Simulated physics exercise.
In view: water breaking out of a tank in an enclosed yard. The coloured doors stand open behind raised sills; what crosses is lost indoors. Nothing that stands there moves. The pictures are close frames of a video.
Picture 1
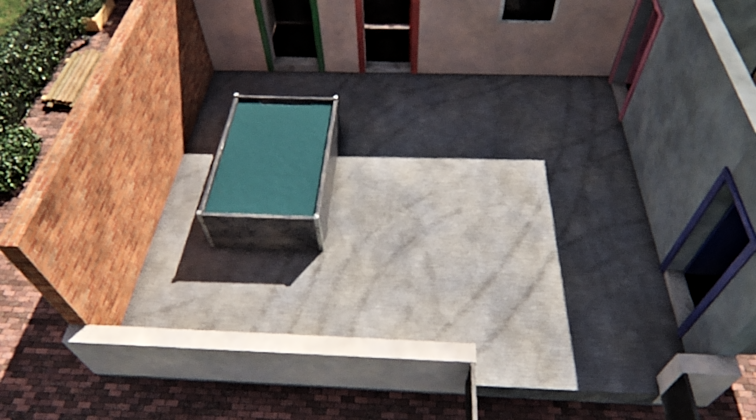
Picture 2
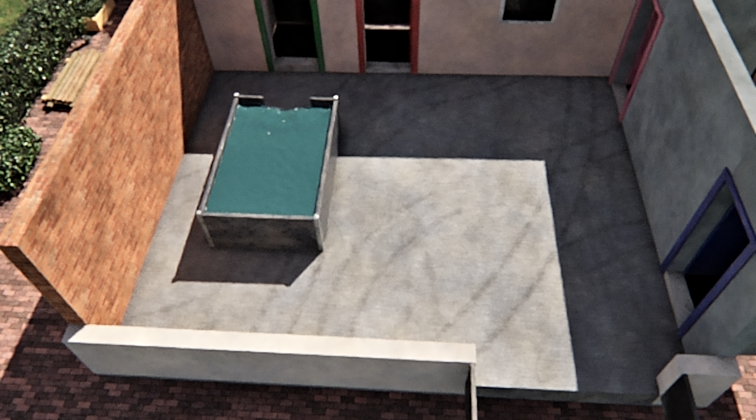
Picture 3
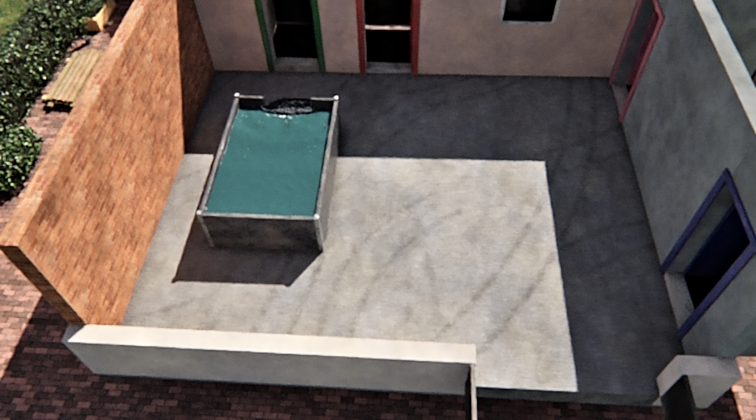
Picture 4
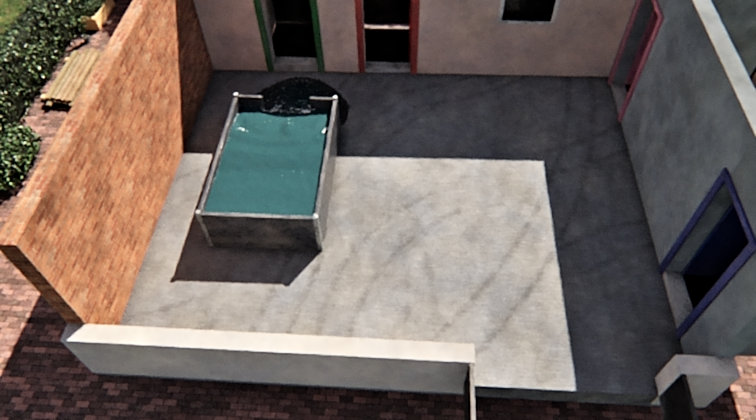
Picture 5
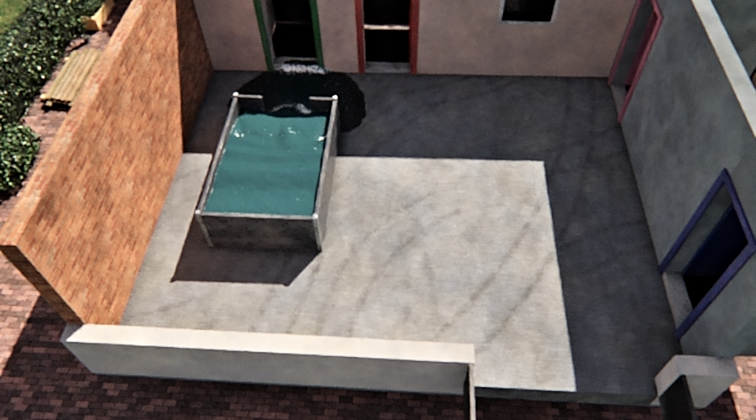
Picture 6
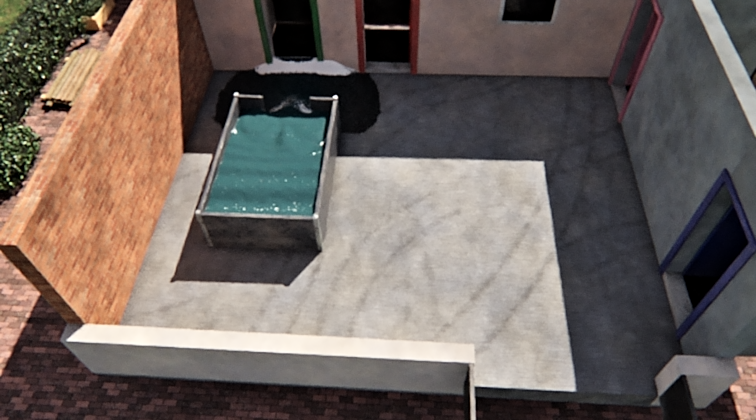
Water pouring from the far side of a tank in a walled yard, spreading dark across the paving to the back wall.
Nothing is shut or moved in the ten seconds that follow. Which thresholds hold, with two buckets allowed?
The pink door floods; the green door floods; the red door floods; the blue door holds within the limit.
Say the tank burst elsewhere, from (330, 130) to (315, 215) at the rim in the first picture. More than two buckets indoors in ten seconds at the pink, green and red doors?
One by one: The pink door passes that mark, the green door lets less in, the red door holds.
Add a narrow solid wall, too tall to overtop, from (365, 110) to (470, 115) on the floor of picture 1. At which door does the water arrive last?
That is the blue door.
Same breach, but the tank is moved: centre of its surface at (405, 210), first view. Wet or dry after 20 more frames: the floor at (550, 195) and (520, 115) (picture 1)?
In that order: Clear, awash.
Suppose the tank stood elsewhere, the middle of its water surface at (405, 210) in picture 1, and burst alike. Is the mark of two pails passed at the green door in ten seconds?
My reading: The green one holds.
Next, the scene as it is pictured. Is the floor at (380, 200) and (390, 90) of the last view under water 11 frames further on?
One after the other: No water, flooded.
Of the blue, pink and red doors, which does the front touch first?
I say the red-painted one.
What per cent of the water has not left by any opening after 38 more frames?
Close to 86 %.
A moment on, water covers 15 % of the floor; the pink door not reached, the green door far over two buckets in, the red door under two buckets in, the blue door not reached.
Next, water covers 20 % of the floor; the pink door not reached, the green door far over two buckets in, the red door under two buckets in, the blue door not reached.
Then, water covers 40 % of the floor; the pink door under two buckets in, the green door far over two buckets in, the red door over two buckets in, the blue door not reached.
Later, water covers 65 % of the floor; the pink door over two buckets in, the green door far over two buckets in, the red door over two buckets in, the blue door wet at the sill, nothing in.
In the end, water covers 95 % of the floor; the pink door over two buckets in, the green door far over two buckets in, the red door over two buckets in, the blue door wet at the sill, nothing in.
